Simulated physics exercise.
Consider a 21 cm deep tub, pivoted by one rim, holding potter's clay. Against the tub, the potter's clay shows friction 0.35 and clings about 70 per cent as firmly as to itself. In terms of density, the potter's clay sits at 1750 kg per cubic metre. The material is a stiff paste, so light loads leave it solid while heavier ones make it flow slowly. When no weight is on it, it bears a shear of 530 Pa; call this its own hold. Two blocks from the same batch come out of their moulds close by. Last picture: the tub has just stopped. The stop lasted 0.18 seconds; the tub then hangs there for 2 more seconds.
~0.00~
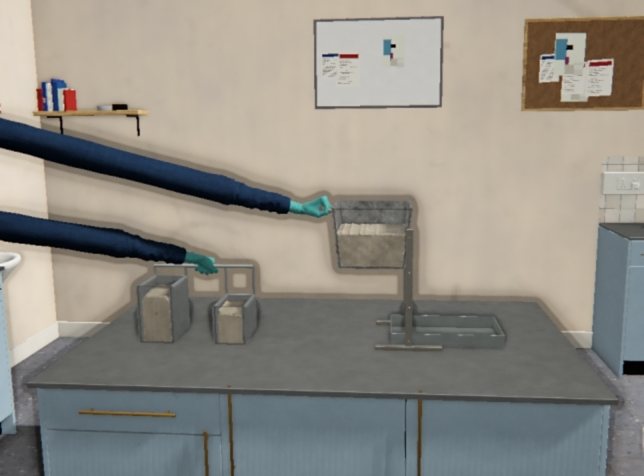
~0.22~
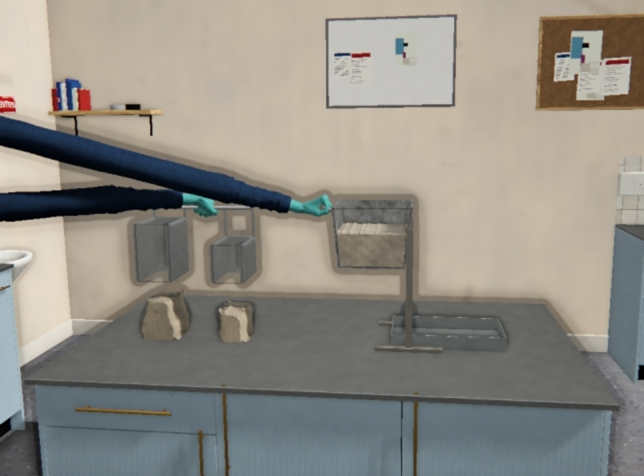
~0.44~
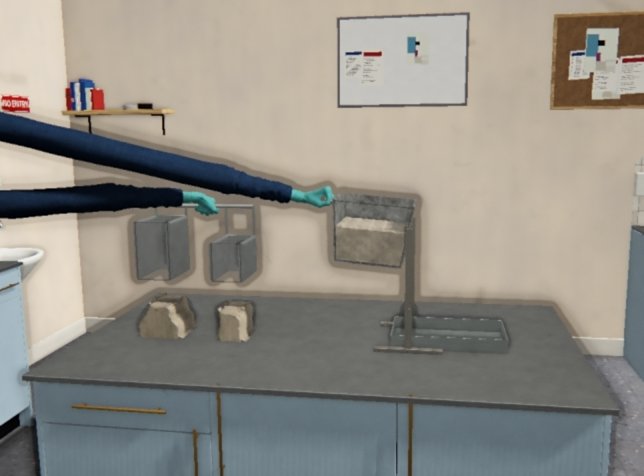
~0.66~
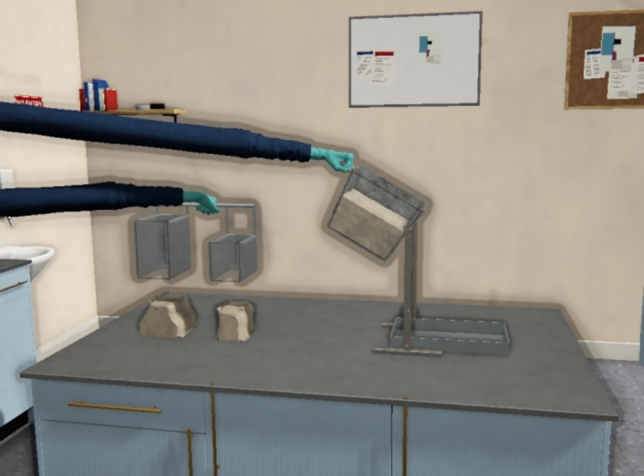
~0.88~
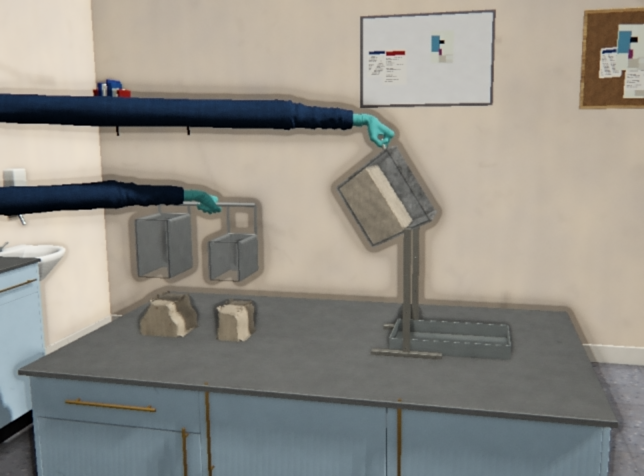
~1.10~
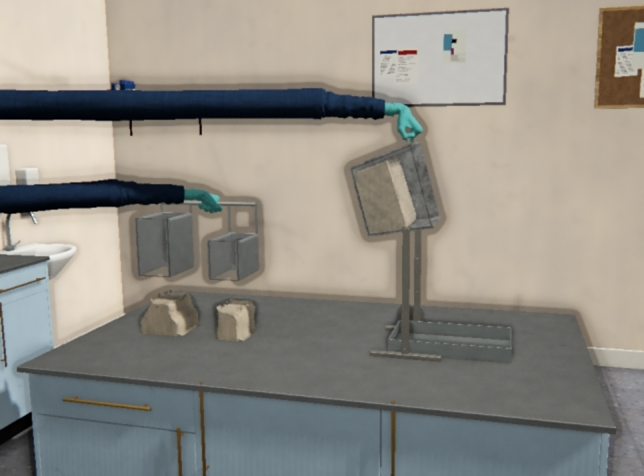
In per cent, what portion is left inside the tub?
Some 100 per cent is left inside the tub.
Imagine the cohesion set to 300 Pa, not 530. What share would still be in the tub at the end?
I'd guess around 85 in a hundred.
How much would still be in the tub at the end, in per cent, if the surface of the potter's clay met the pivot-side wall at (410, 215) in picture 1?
That gives some 75 %.
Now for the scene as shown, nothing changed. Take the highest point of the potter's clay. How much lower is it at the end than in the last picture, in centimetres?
5 cm.
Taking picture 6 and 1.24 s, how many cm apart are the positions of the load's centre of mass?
Displacement noted: Approx. 2 cm... about that.
After 1.24 s, the tub is at 75 degrees and holds 100 %.
After 1.41 s, the tub is at 75 degrees and holds 100 %.
After 1.58 s, the tub is at 75 degrees and holds 100 %.
After 1.75 s, the tub is at 75 degrees and holds 100 %.
After 3.10 s, the tub is at 75 degrees and holds 100 %.
